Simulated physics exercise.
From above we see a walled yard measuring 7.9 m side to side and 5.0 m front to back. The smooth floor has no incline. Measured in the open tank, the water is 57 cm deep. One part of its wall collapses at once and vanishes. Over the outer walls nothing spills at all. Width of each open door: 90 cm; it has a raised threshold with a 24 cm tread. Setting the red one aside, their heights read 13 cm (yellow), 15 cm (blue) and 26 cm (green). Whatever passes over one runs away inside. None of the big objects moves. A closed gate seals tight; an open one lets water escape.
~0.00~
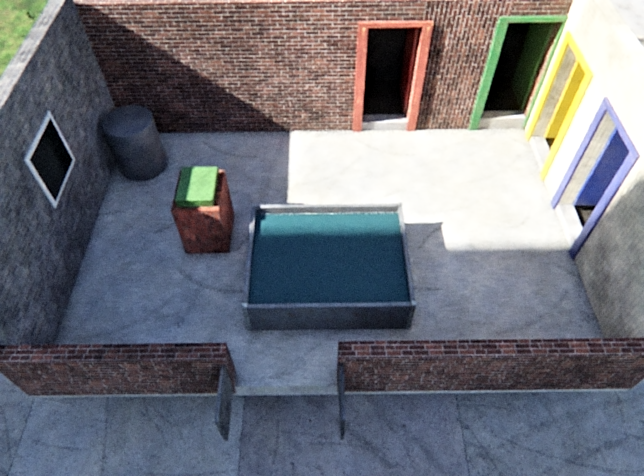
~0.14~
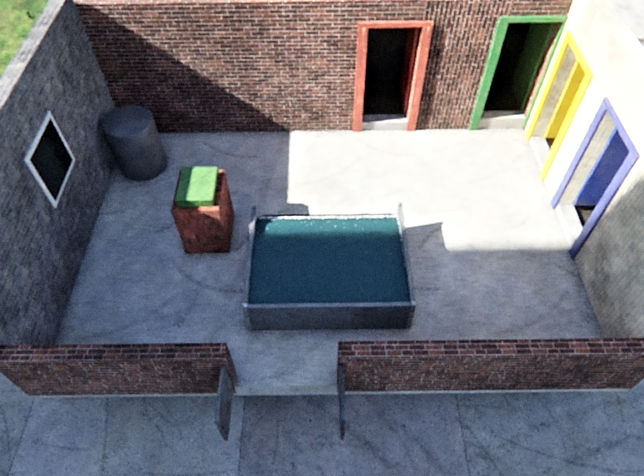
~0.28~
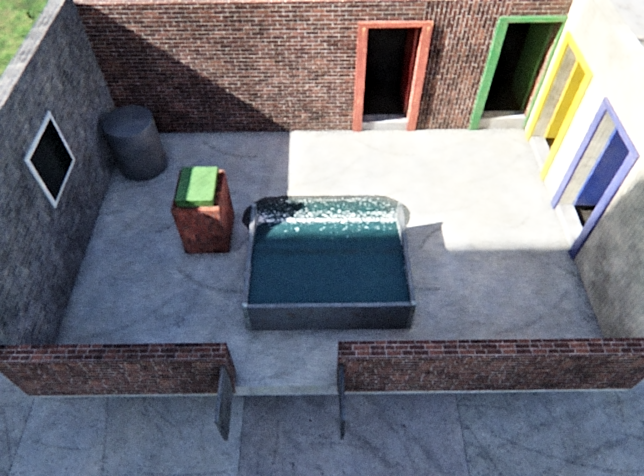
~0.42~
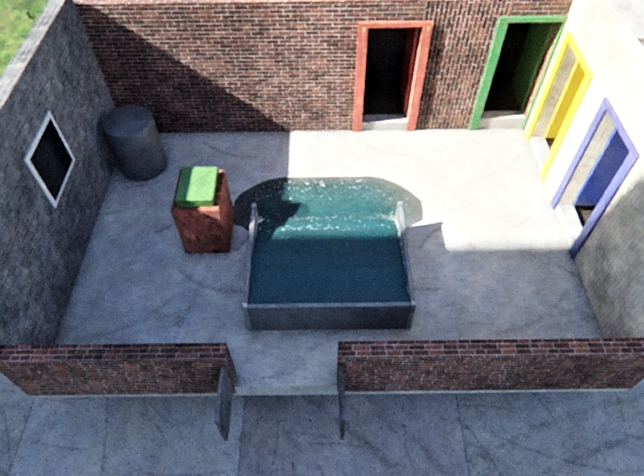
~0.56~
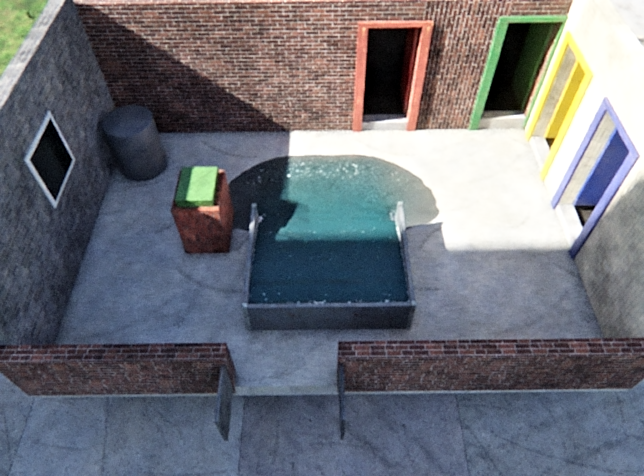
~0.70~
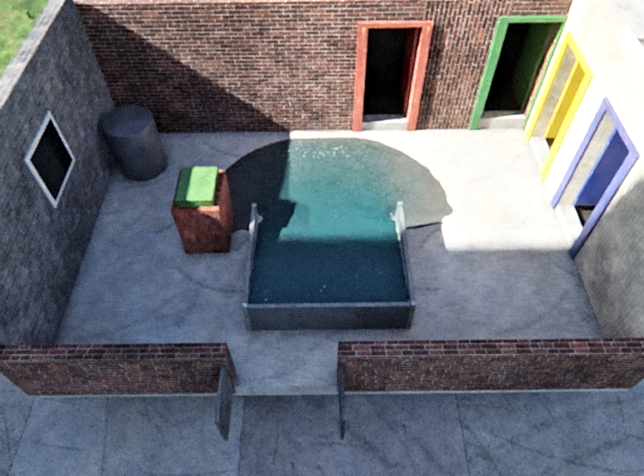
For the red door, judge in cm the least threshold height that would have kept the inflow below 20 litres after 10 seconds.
A threshold of about 22 cm.
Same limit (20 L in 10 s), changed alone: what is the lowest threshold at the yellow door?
Roughly 17 cm at the yellow door.
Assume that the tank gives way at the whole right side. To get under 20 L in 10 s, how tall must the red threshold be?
Some 6.5 centimetres.
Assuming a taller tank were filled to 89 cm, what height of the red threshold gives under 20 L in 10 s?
About 37 cm.
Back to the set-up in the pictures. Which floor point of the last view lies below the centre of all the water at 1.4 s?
It lies near (328, 224) in the last picture.
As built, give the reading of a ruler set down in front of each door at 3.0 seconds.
Depths in cm - yellow: 22, blue: 0, green: 16, red: 21.
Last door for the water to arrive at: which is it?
It's the blue door.
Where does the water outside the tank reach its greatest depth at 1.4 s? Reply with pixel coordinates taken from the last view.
Around (318, 135).
After 1.4 s water covers 30 % of the floor, deepest (37 cm) near (318, 135); 26 cm at the red door, 2 litres in over its 20 cm threshold.
After 3.0 s water covers 40 % of the floor, deepest (35 cm) near (135, 138); 21 cm at the red door, 32 litres in over its 20 cm threshold.
After 10.0 s water covers 95 % of the floor, deepest (12 cm) near (371, 368); 6 cm at the red door, 34 litres in over its 20 cm threshold.
At the red door as built, the water arrived by 0.9 s and peaked near 28 cm at 2.0 s.
With a threshold of 20.5 cm, 31 litres would have come in within the 10 s; with 24 cm, 12 litres. So under 20 litres takes about 22 cm.
